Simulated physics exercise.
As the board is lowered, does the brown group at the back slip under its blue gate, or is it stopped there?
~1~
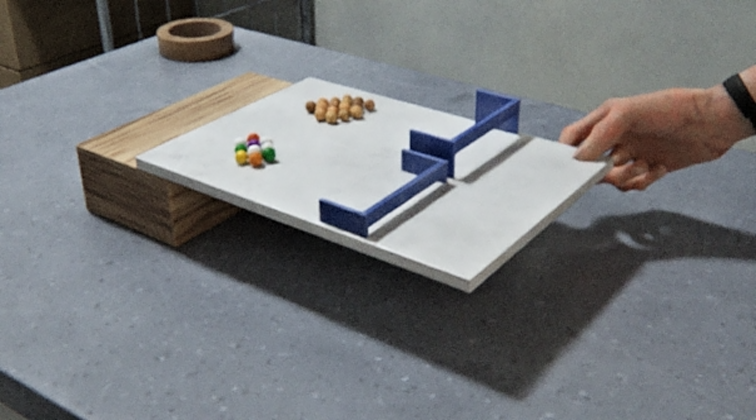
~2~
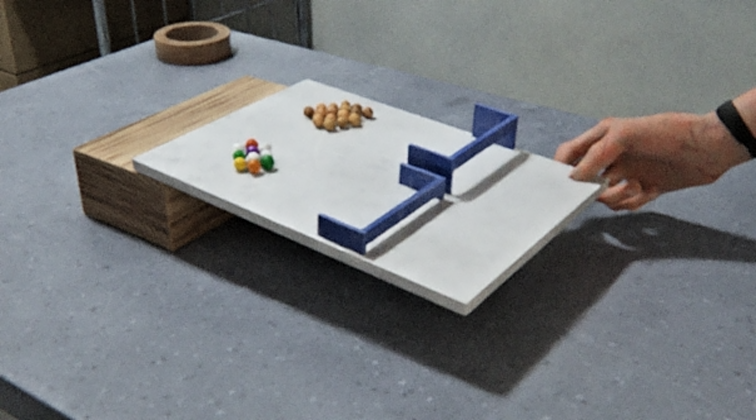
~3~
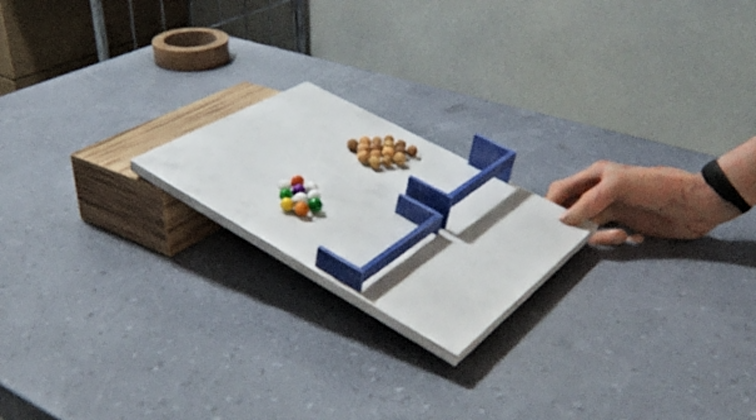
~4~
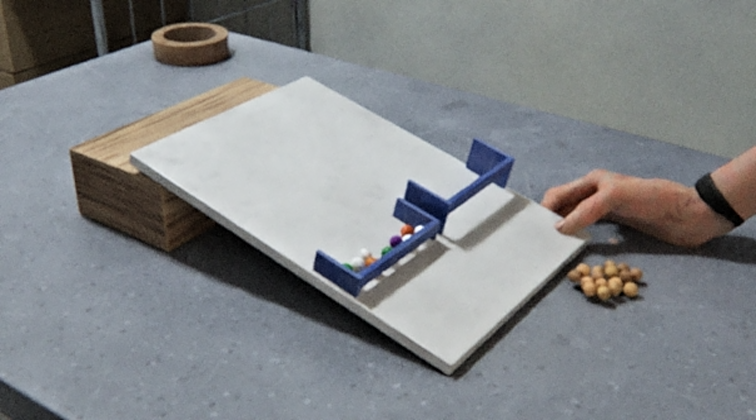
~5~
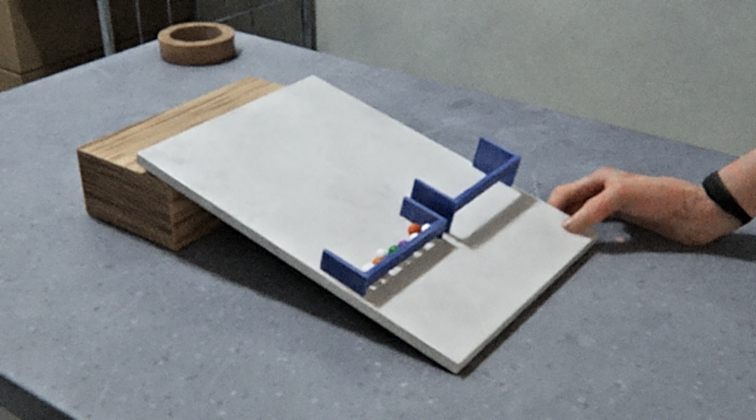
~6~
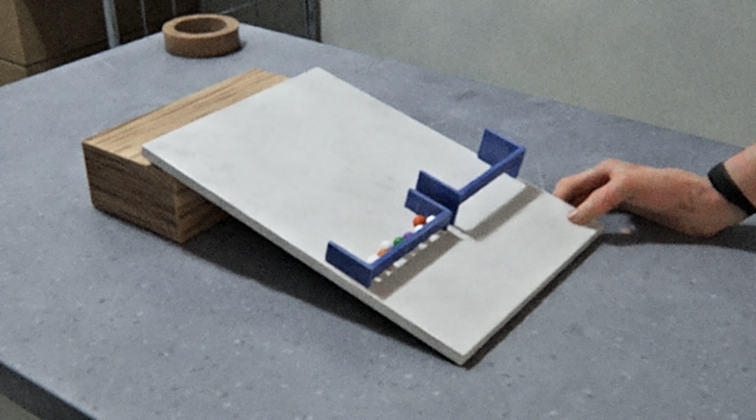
The brown group slips under its gate and ends up off the board, while the multicoloured group in front is stopped by its own gate.
The clip shows a hand lowering one end of a white board propped on a wooden block. Small brown and multicoloured balls move down the slope, the brown ones passing their blue gate onto the counter and out of view, while the multicoloured ones stay behind theirs.
